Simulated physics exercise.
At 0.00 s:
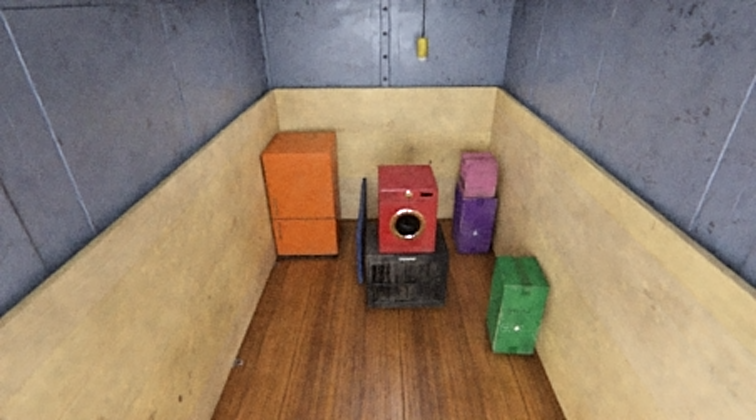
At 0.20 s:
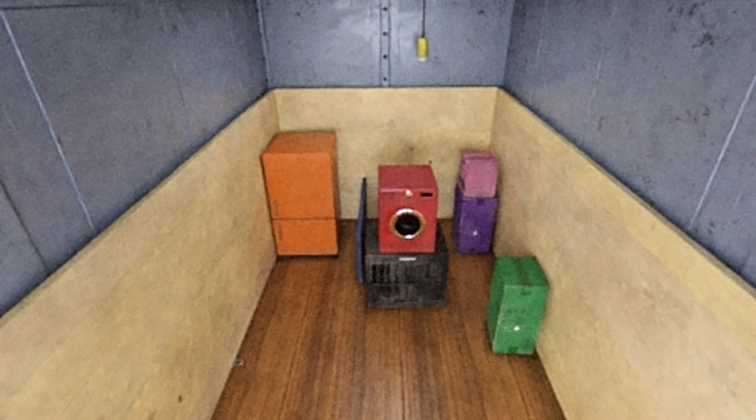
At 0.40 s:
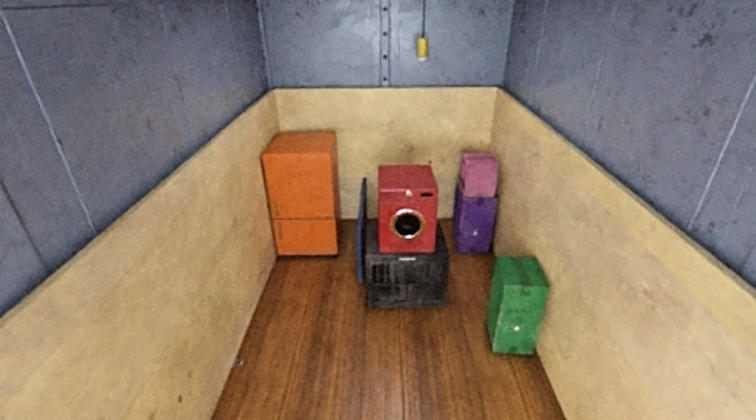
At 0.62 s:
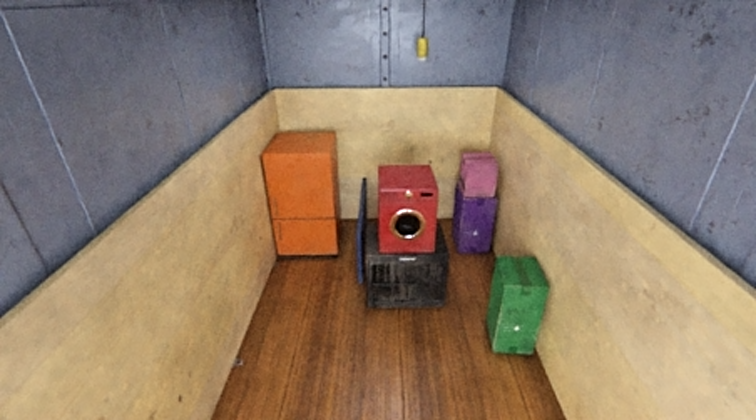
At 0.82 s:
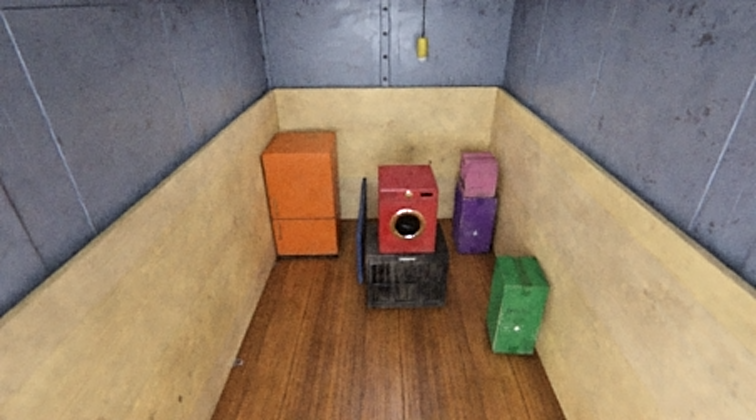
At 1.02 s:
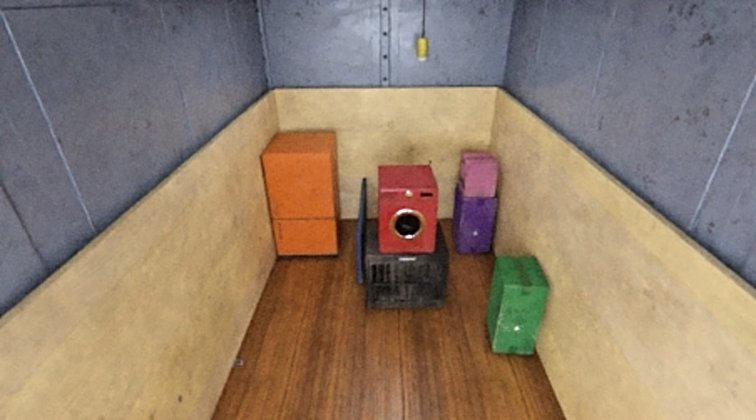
The load bay of a van, with pale low boards below grey metal walls and a brown wooden floor, is seen from above and behind, facing forwards. An orange appliance stands at the left, a red one with a round door sits on a black chest in the middle, and a pink box tops a purple one beyond a green box at the right. Nothing visibly moves, and the yellow lamp hangs still.
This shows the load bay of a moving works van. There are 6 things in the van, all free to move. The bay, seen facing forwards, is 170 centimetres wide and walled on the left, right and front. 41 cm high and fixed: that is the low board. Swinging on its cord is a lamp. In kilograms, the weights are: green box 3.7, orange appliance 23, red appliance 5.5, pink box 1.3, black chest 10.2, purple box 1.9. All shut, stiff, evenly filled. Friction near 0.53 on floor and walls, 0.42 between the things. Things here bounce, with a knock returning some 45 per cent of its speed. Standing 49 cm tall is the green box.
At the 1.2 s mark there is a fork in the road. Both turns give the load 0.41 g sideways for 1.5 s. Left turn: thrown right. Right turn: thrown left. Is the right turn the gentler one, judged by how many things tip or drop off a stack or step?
No, the left bend saves more cargo.
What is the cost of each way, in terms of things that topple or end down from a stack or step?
Tally: Left 0, right 2.
Turning left. At 1.82 s, push 0.41 g right; pink box leaning 4°; purple box leaning 4°.
After 2.82 s, no push; red appliance slid 2 cm.
At rest (3.7 s), all 6 in place, give or take 15 cm. Seen from the same camera at the end, green box near (516, 305), orange appliance near (308, 195).
Turning right instead, pink box and purple box tipped over or down from a stack or step, 2 of 6 in all.
